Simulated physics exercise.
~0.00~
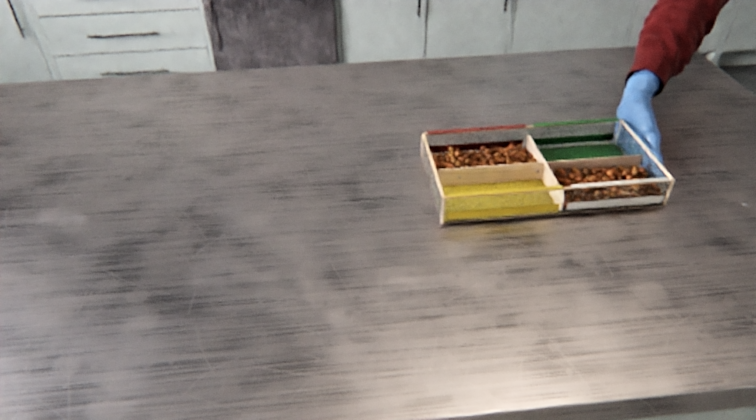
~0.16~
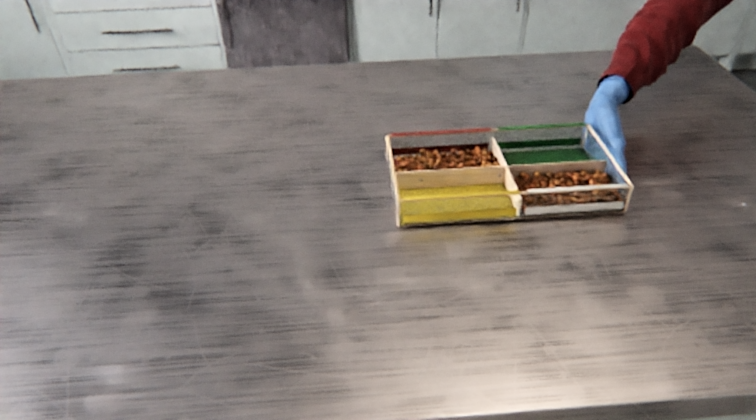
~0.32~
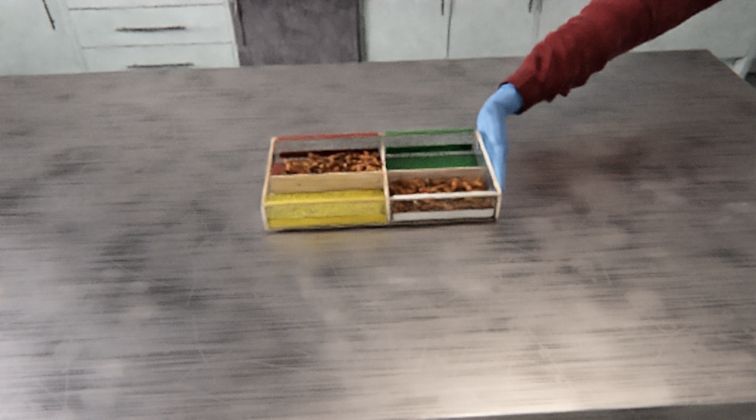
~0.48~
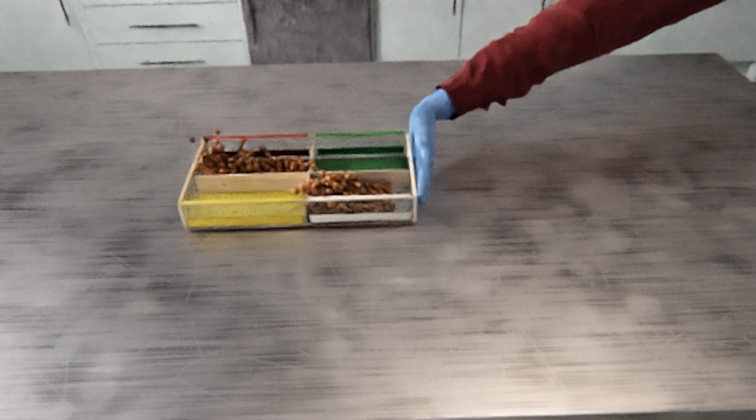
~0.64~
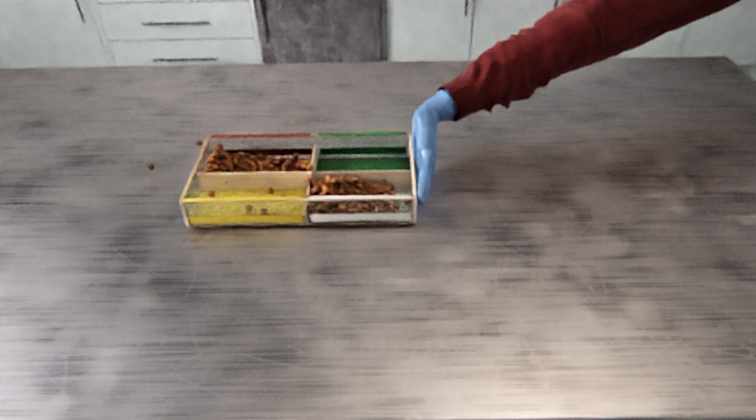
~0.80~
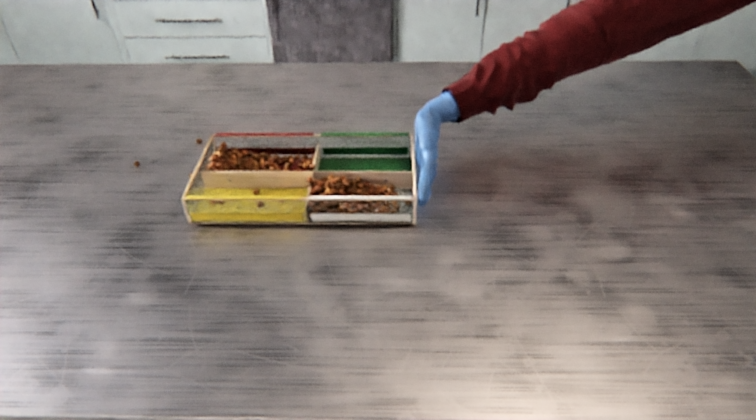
A divided tray slides left under a gloved hand, stops, and spills a few balls.
